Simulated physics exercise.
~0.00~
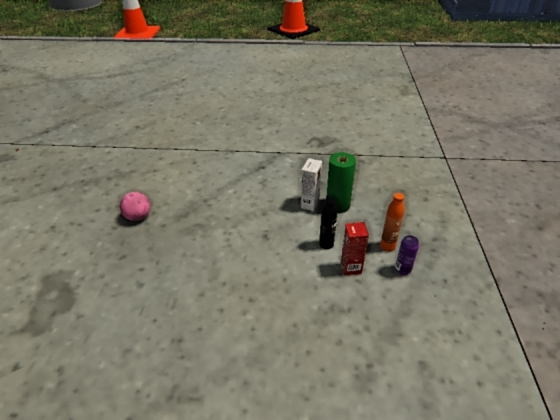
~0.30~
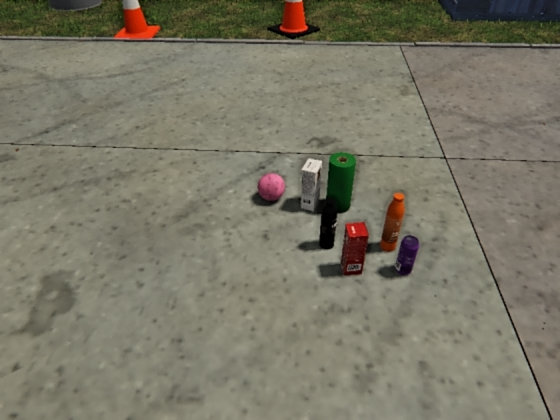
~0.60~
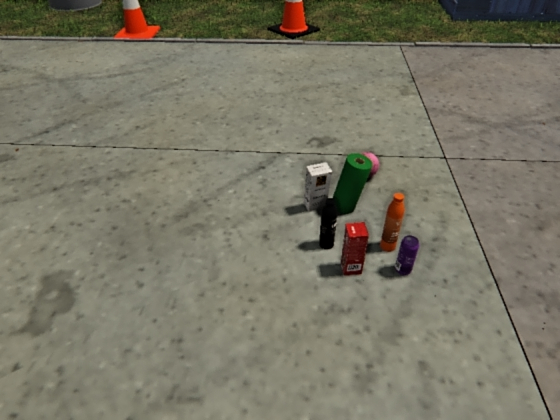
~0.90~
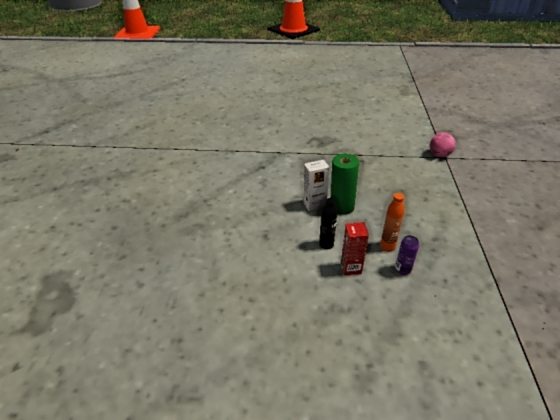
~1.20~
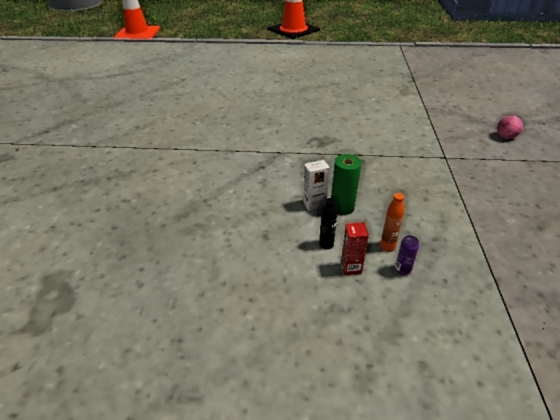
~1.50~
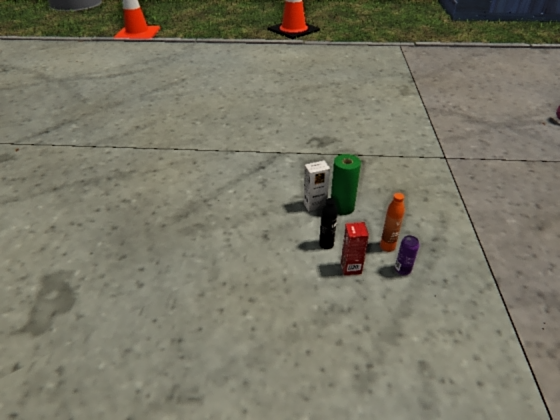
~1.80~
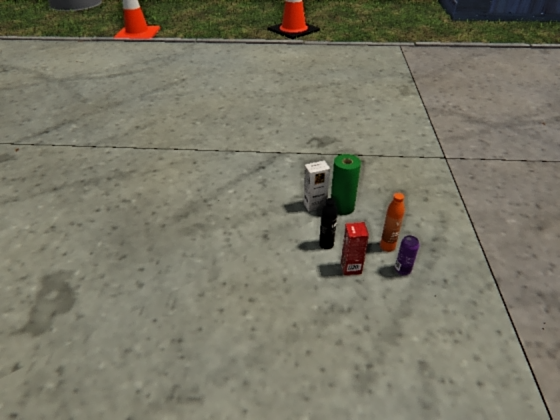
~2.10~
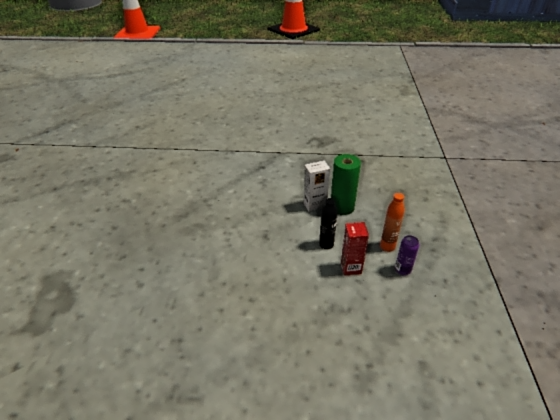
A green roll stood among a white carton, a red carton, two bottles and a purple can as a pink ball rolled in from the left, jostled the roll and white carton, and rolled off to the right, leaving everything upright.
